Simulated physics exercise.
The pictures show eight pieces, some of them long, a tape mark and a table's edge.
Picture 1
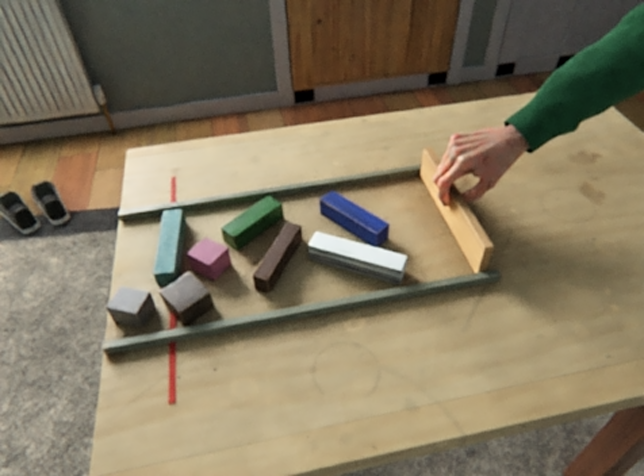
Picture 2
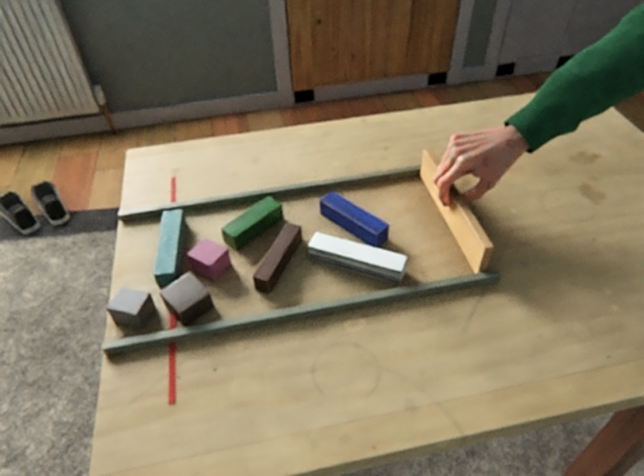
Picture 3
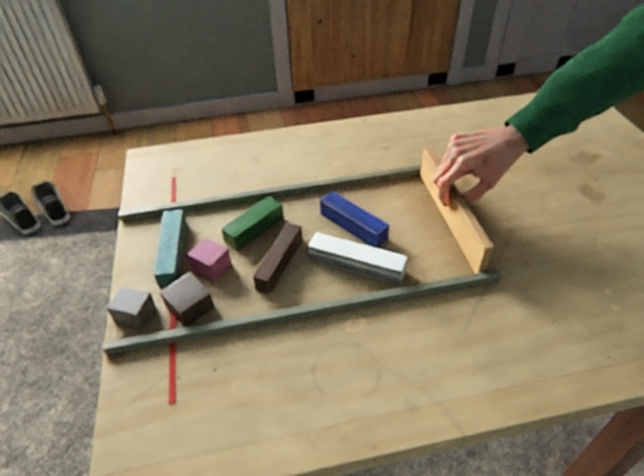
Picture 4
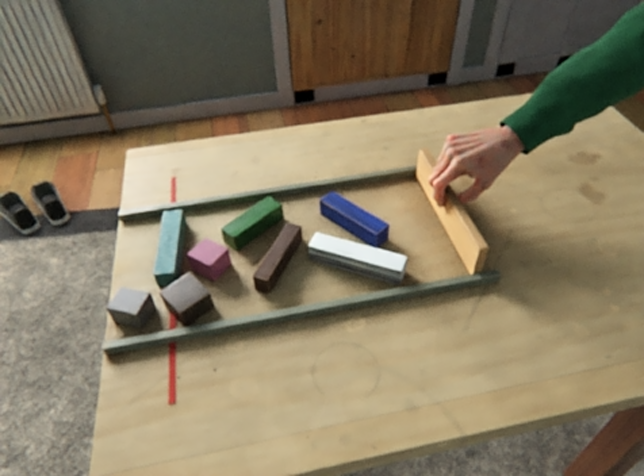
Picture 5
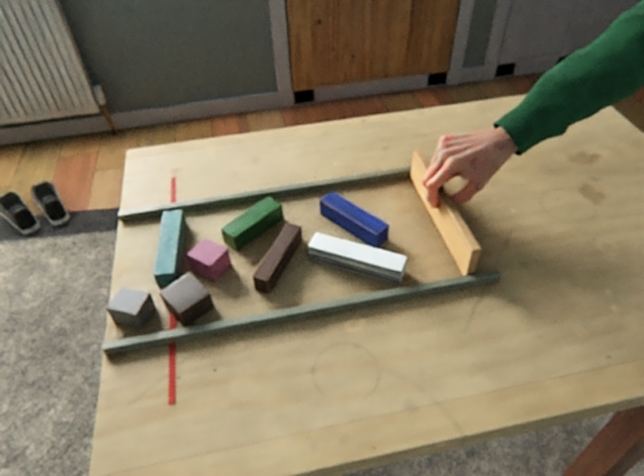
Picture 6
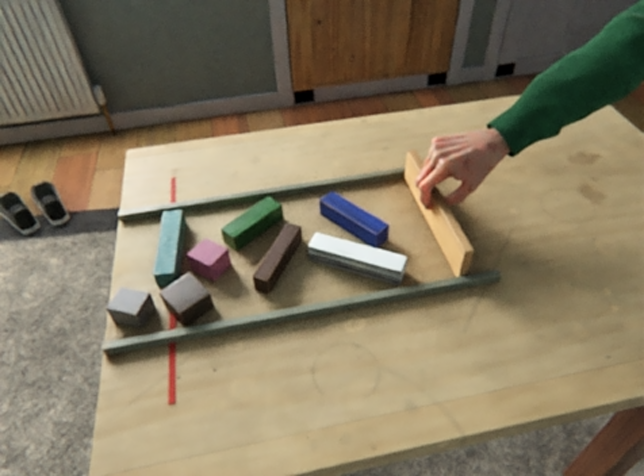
The clip opens on eight blocks and bars lying between two rails on a wooden table, with a hand gripping an upright board at the right. The hand stays nearly still at first, then slides the board slightly left, while the pieces remain in place, untouched by it.
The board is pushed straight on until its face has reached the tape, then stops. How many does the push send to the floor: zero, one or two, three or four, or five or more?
As it turns out, the number that fall off is three or four.
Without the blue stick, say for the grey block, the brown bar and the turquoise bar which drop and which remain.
The grey block is lost, the brown bar does not fall, the turquoise bar falls.
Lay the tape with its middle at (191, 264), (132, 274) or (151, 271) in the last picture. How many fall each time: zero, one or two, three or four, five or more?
For each place: Three to four; at least five; 5 or more.
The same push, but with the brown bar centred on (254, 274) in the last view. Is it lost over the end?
Then it remains up.
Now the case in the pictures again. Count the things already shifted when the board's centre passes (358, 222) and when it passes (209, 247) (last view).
By then 3, and 8.
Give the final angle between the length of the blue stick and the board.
Roughly 0° out of line.
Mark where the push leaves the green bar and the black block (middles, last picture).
Near (116, 236) and (112, 324).
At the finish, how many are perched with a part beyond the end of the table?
That would be 3.
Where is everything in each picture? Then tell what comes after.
The first frame shows grey block (132, 307); turquoise bar (171, 246); black block (187, 299); board (452, 206); tape (173, 267).
The second frame shows turquoise bar (171, 246); blue stick (353, 219).
The third frame shows black block (187, 299); green bar (253, 223).
The fourth frame shows grey block (132, 307); white stick (357, 258).
The fifth frame shows turquoise bar (171, 247); pink block (210, 259).
The sixth frame shows grey block (132, 308); turquoise bar (171, 247); black block (187, 299); board (435, 209); tape (173, 267).
Soon after, none off yet; grey block at rest near (132, 308); turquoise bar at rest near (171, 247); black block at rest near (187, 299).
After that, none off yet; grey block at rest near (132, 308); turquoise bar displaced a little near (148, 250); black block at rest near (186, 300).
In the end, the number that fall off is three or four; gone, pink block, turquoise bar and grey block.
